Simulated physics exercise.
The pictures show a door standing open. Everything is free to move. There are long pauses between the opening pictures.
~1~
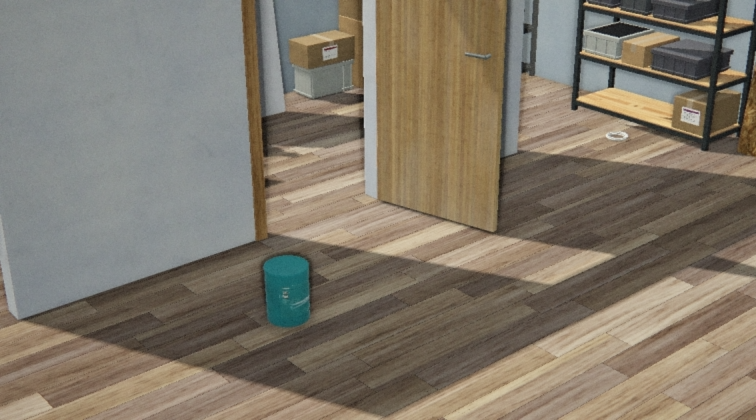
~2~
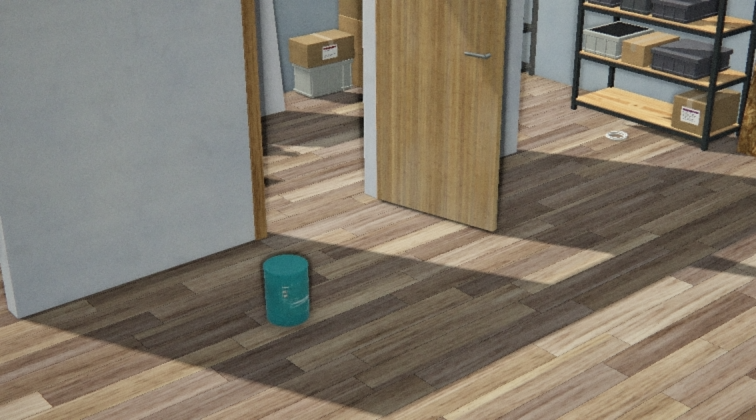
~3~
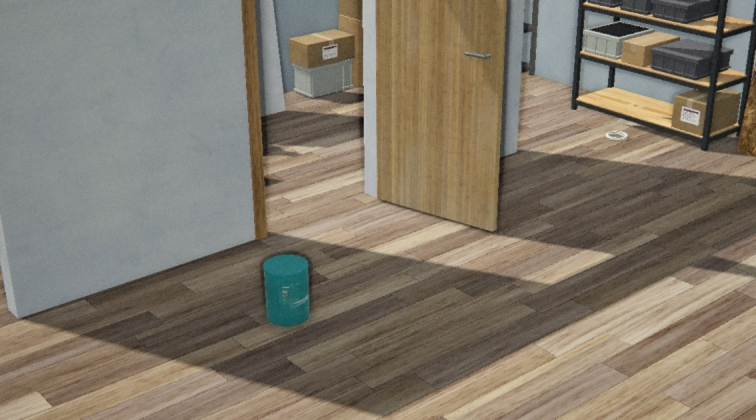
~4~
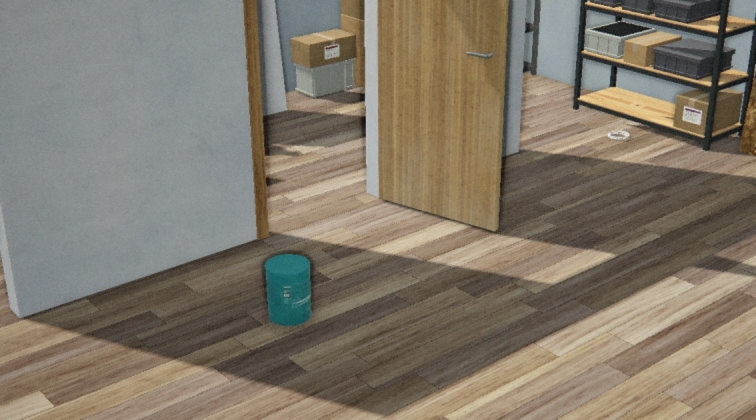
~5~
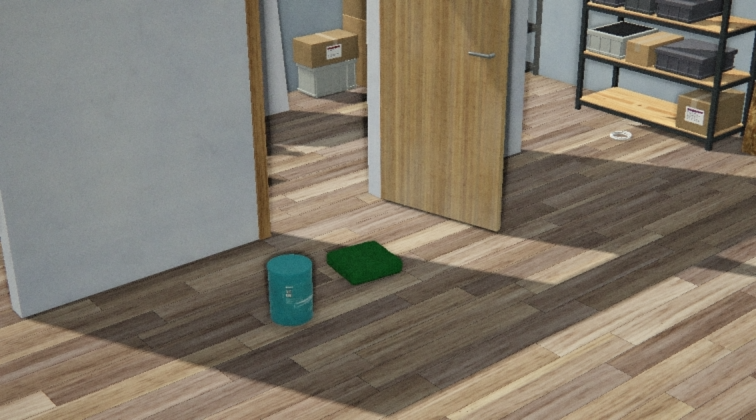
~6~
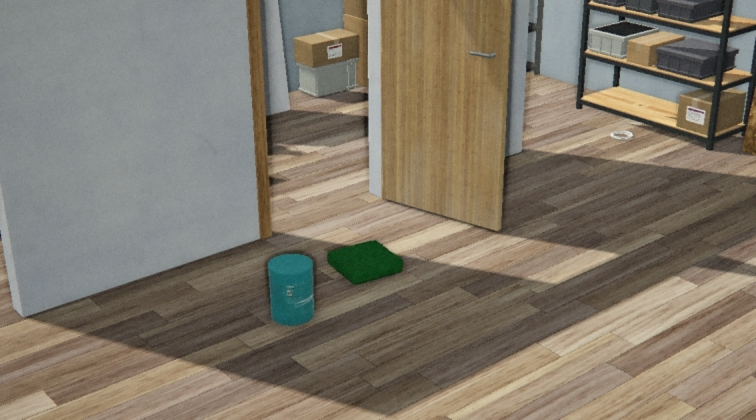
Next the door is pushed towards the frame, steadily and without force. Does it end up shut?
As it turns out, it shuts.
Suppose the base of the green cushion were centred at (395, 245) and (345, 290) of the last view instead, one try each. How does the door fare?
In the first case it is blocked; in the second case it closes.
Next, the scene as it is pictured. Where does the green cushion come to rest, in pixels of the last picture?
Around (339, 268).
Then, 0.80 s later than the last frame, door 82° open.
Then, 1.40 s later than the last frame, door 49° open; green cushion moved a little near (358, 263).
Then, 1.60 s later than the last frame, door 37° open; green cushion moved a little near (343, 267).
Then, 2.00 s later than the last frame, door 13° open; green cushion moved a little near (339, 268).
When it is over, door 0° open; moved from the start, green cushion; turquoise pail as before. End places, in pixels of the last picture, green cushion near (339, 268).
